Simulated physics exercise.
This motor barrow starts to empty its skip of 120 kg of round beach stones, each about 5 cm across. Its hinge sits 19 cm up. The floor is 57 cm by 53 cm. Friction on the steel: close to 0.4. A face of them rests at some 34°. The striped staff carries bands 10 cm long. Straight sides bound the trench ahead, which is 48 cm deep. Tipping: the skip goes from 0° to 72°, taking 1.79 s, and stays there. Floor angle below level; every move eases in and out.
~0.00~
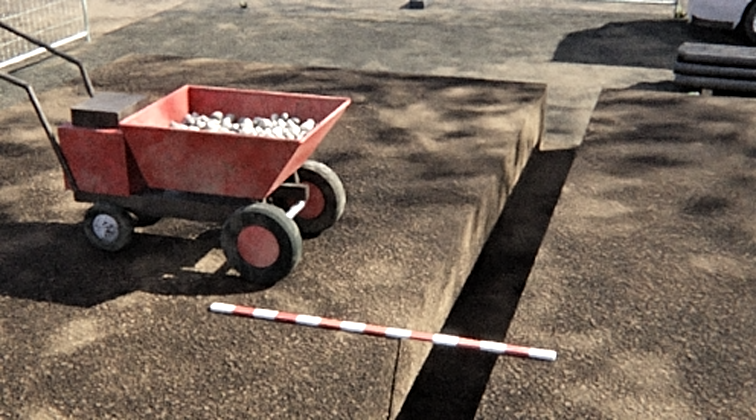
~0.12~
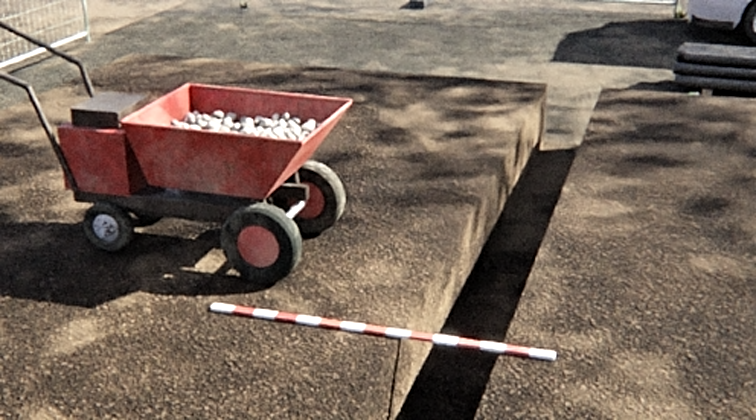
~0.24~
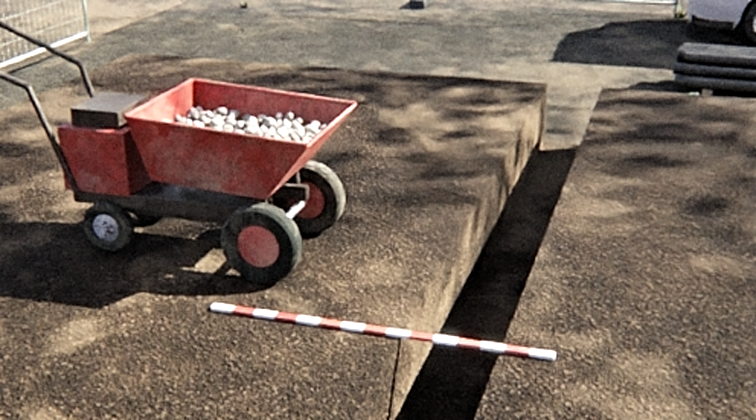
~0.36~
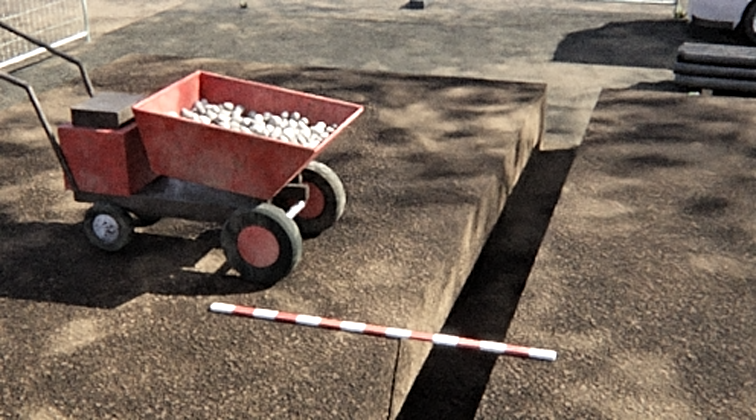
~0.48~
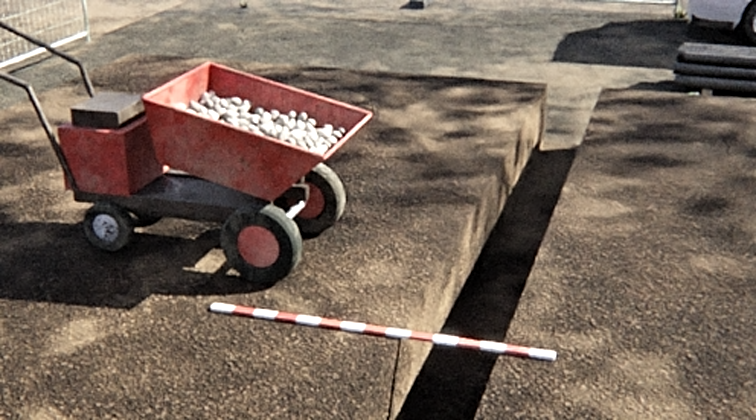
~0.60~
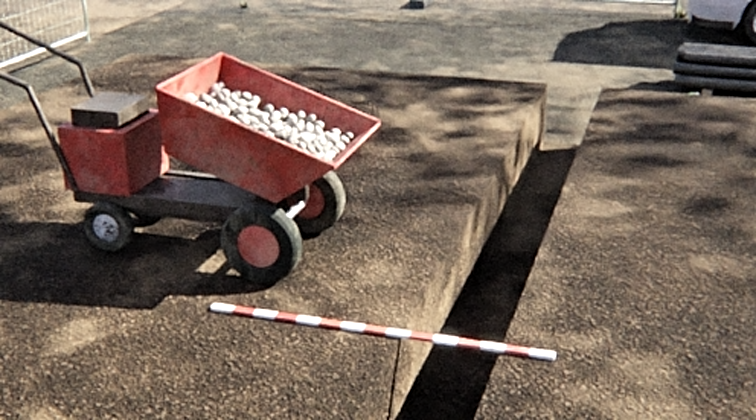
The clip opens on a red motor barrow loaded with pale rounded stones, standing left of a straight-sided trench, with a red-and-white striped staff on the ground in front. The skip begins tilting forward slightly, then its rear rises steadily higher and its front lip lowers toward the right, the stones still inside.
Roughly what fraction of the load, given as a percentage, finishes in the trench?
Some 71 per cent of the stones.
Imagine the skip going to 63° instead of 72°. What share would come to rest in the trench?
About 60 per cent would end up in the trench.
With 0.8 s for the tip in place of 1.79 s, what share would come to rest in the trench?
Then roughly 75 percent.
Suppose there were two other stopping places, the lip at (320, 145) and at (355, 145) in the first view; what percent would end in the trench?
From the first place around 95 per cent, from the other around 100.
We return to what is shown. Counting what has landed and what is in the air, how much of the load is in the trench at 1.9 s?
About 40 per cent by then.
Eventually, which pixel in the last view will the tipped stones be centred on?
Their middle lands near (467, 353).
After 1.3 s the floor is at 61°; 99 % in the skip, 1 % short of the trench; the foremost stones are at (404, 225).
After 1.9 s the floor is at 72°; 41 % in the skip, 21 % short of the trench, 38 % in the trench; the foremost stones are at (518, 362).
After 2.2 s the floor is at 72°; 17 % in the skip, 26 % short of the trench, 57 % in the trench; the foremost stones are at (520, 351).
After 4.2 s the floor is at 72°; 1 % in the skip, 28 % short of the trench, 71 % in the trench; the foremost stones are at (515, 360).
